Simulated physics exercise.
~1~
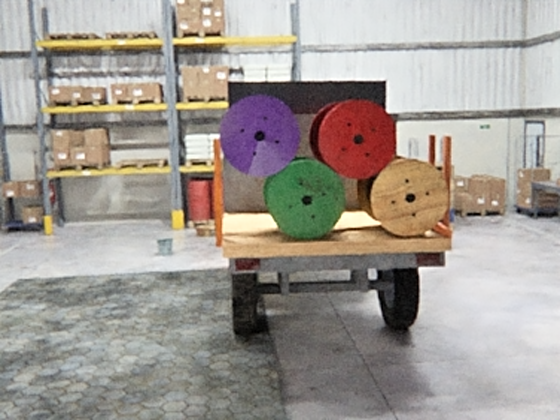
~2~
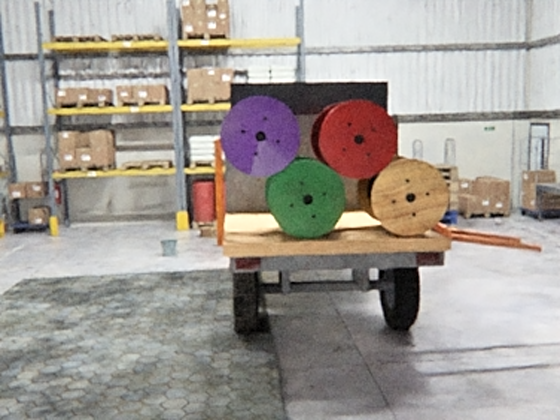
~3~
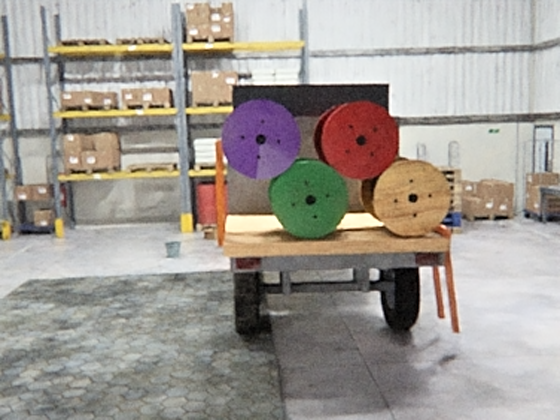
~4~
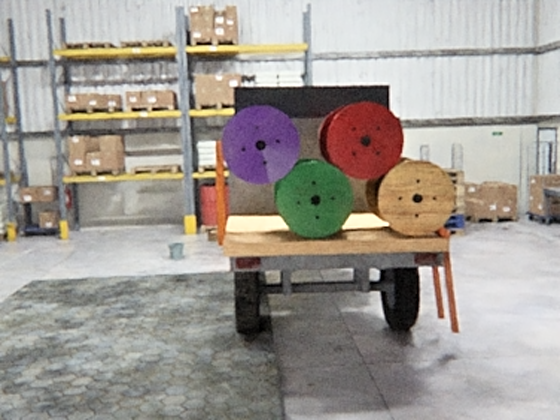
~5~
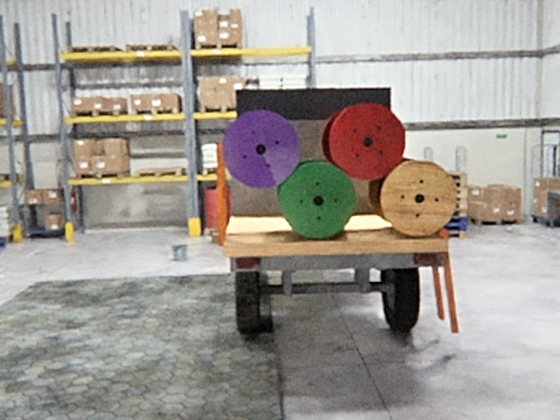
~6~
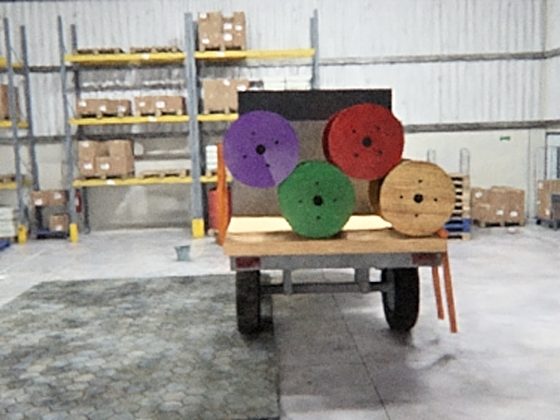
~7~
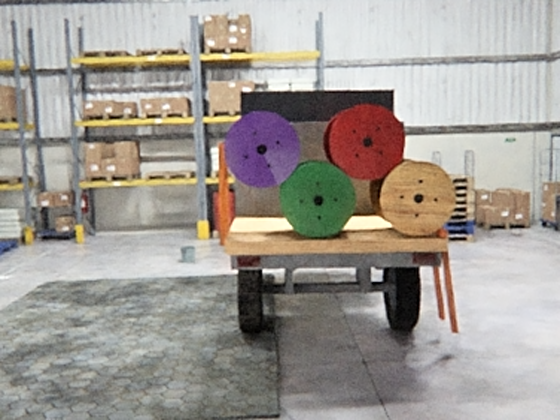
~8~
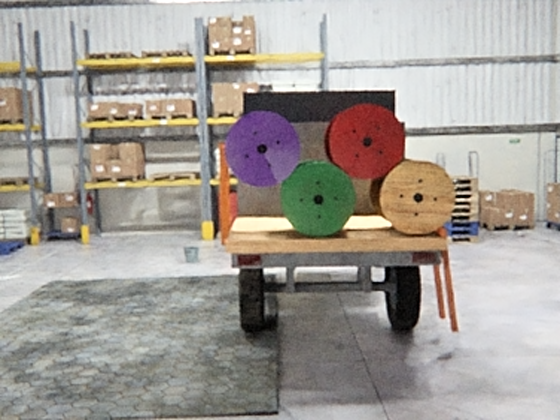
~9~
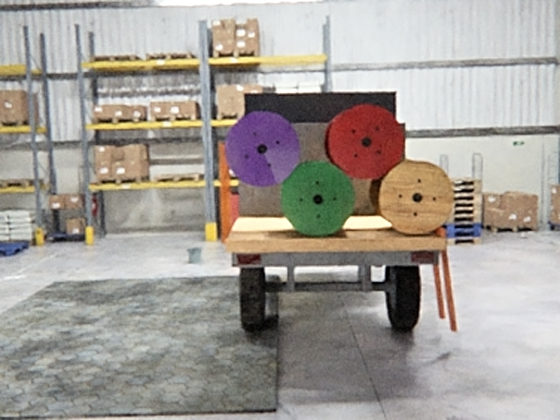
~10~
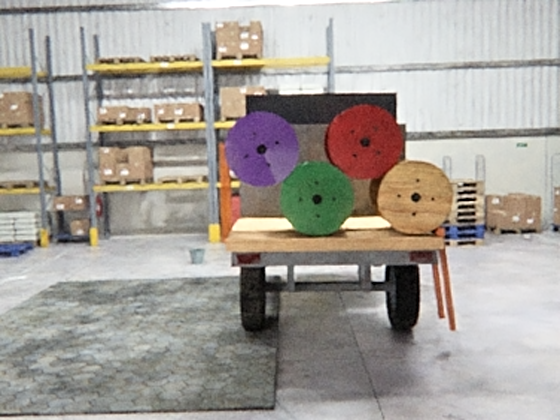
Flatbed trailer in a warehouse dropping its right-side orange posts, its four stacked cable reels shifting slightly and all staying aboard.
